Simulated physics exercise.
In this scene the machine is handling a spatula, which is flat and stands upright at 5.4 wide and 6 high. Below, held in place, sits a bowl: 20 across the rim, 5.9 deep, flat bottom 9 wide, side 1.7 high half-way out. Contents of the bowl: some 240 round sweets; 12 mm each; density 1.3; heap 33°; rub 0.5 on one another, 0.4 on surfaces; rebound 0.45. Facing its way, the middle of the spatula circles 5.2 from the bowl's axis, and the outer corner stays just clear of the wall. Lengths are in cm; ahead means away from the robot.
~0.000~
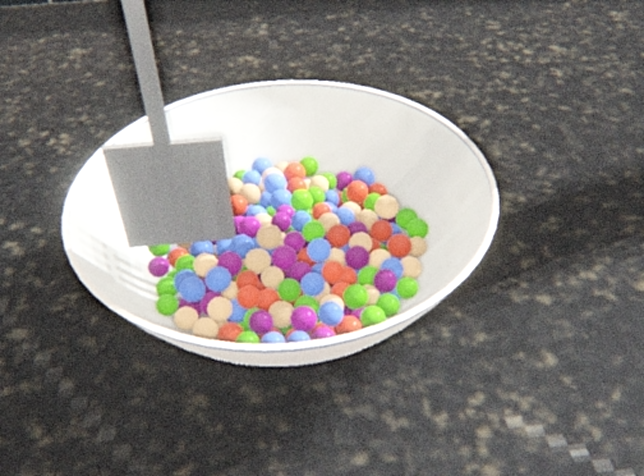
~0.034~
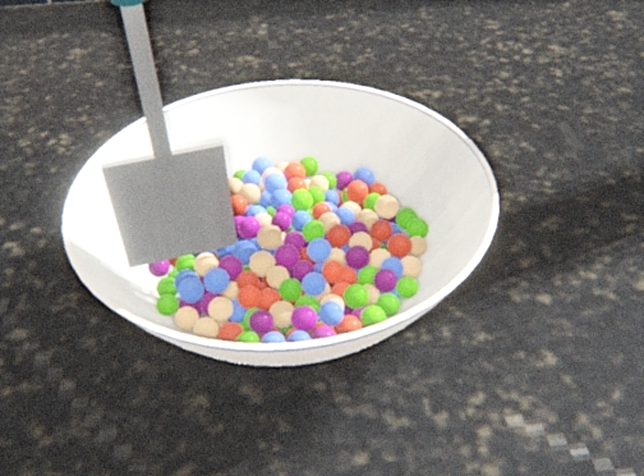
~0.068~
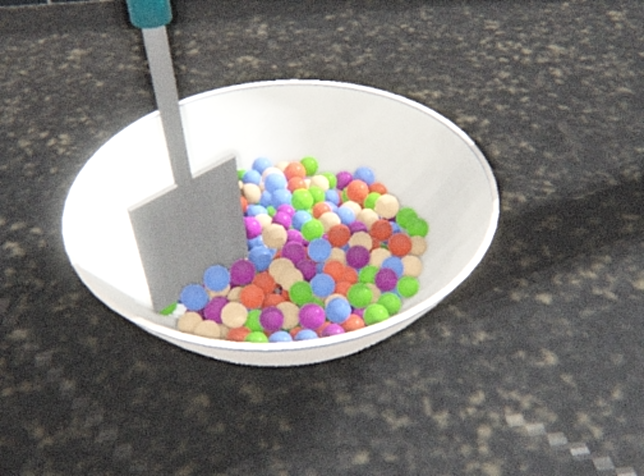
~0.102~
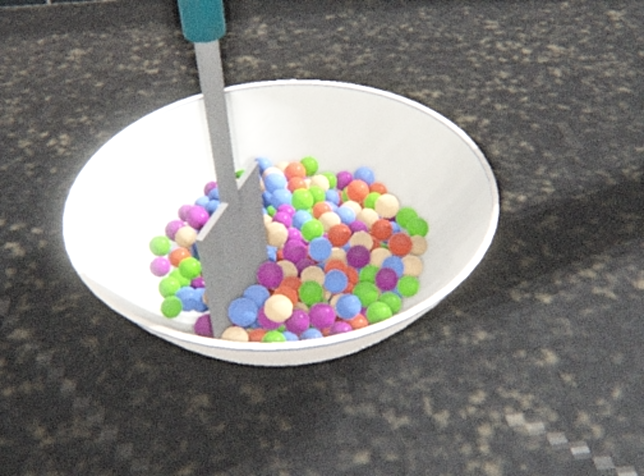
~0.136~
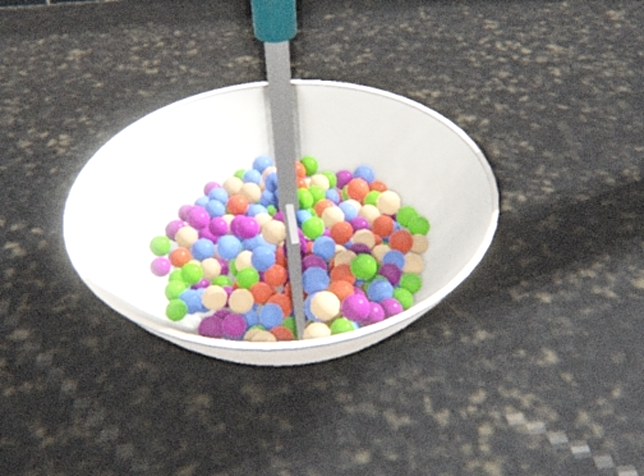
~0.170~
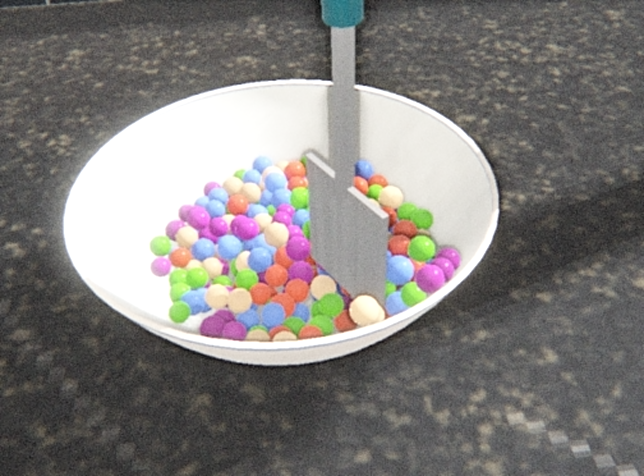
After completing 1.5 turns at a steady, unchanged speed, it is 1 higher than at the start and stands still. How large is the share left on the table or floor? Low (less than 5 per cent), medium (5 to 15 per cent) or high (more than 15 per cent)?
The share is medium, between 5 and 15 per cent.
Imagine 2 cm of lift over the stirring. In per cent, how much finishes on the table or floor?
It comes to some 5 per cent.
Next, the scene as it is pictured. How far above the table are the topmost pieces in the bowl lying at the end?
The peak stands near 4.0 centimetres up.
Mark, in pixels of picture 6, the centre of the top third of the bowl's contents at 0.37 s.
I'd put it at around (259, 188).
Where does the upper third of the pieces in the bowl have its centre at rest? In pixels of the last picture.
In the final view it lies around (293, 235).
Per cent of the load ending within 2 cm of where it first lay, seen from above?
Around 55 in a hundred.
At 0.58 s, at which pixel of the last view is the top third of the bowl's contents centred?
Close to pixel (279, 244).
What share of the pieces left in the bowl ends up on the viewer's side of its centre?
Close to 50 in a hundred.
By 0.37 s, 281° round, highest piece 9 above the table; 230 in the bowl, 7 on the table or floor, 8 in flight or on the tool.
By 0.58 s, 83° round, highest piece 6 above the table; 223 in the bowl, 19 on the table or floor, 3 in flight or on the tool.
By 0.88 s, 180° round, highest piece 4 above the table; 223 in the bowl, 22 on the table or floor.
By 1.58 s, 180° round, highest piece 3 above the table; 223 in the bowl, 22 on the table or floor.
Final count, 223 in the bowl, 22 on the table or floor. That is 9 % on the table or floor.
